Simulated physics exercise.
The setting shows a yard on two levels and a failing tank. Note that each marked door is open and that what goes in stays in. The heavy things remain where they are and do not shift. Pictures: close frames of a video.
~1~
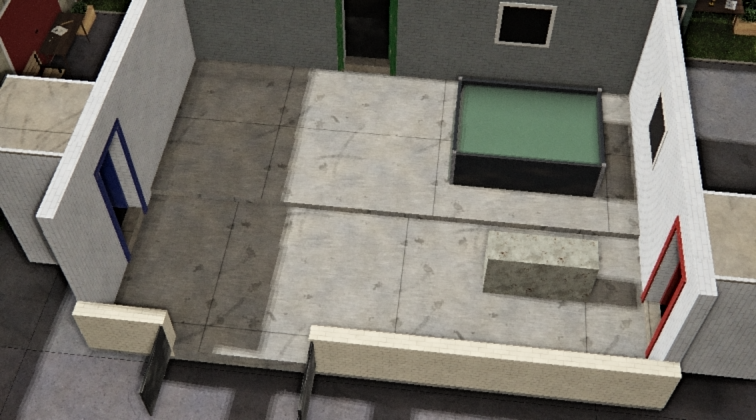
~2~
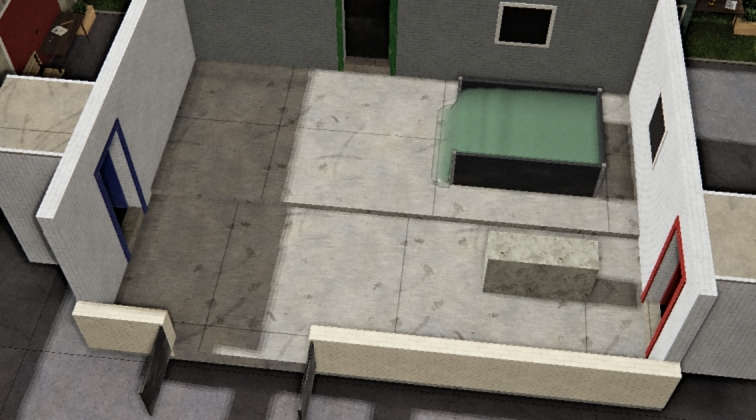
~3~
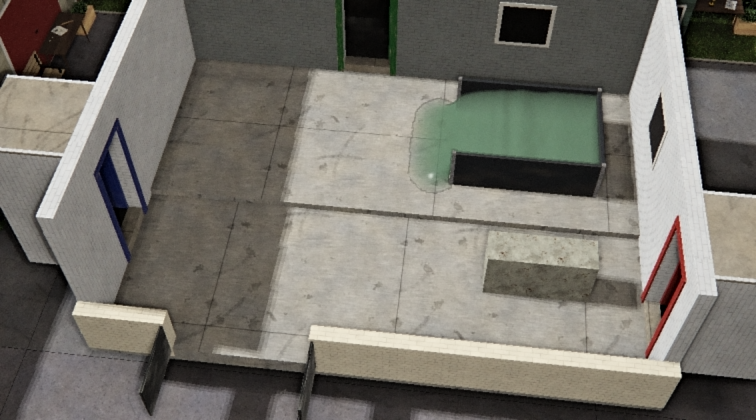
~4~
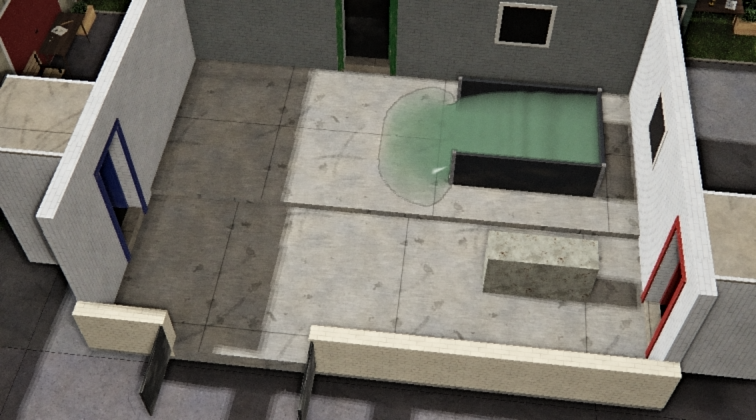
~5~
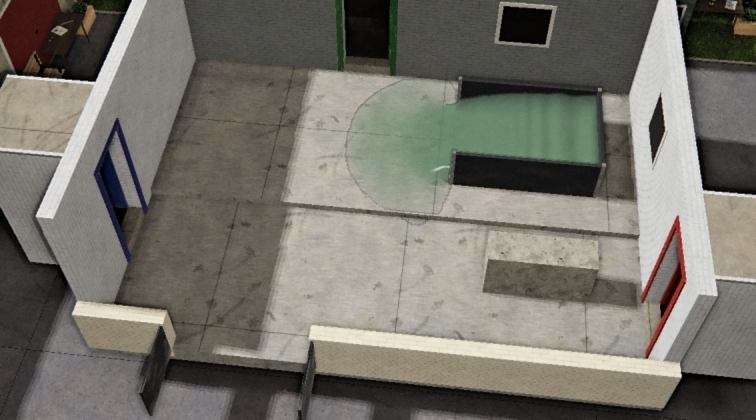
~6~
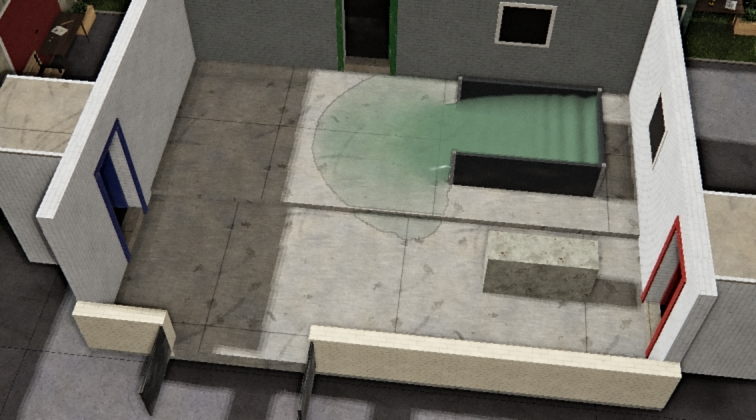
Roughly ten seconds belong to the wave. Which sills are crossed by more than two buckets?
At the end, the green door ends up at or below the line. The blue door ends up at or below the line. The red door ends up at or below the line.
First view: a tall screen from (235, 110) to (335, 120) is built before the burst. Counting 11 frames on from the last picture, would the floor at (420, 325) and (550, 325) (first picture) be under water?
The first point ends up spared and the second ends up spared.
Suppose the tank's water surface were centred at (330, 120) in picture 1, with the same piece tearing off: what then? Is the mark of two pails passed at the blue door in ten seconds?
My reading: The blue door keeps below it.
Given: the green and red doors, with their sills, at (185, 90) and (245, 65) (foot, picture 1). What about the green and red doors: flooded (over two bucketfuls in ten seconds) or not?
Note: Green door lets too much through; red door lets too much through.
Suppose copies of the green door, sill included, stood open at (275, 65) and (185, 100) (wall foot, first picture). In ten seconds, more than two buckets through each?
In order: Falls short; overshoots.
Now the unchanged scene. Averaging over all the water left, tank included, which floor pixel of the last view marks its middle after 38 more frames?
My reading is close to (284, 193).
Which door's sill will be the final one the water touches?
Answer: The red one.
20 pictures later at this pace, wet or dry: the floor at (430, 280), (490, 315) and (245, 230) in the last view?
First spot not wet, second not wet, third inundated.
A moment on, water covers 35 % of the floor; the green door wet at the sill, nothing in, the blue door not reached, the red door not reached.
Next, water covers 50 % of the floor; the green door wet at the sill, nothing in, the blue door not reached, the red door not reached.
Then, water covers 60 % of the floor; the green door wet at the sill, nothing in, the blue door wet at the sill, nothing in, the red door not reached.
Later, water covers 60 % of the floor; the green door wet at the sill, nothing in, the blue door wet at the sill, nothing in, the red door not reached.
In the end, water covers 85 % of the floor; the green door wet at the sill, nothing in, the blue door wet at the sill, nothing in, the red door wet at the sill, nothing in.
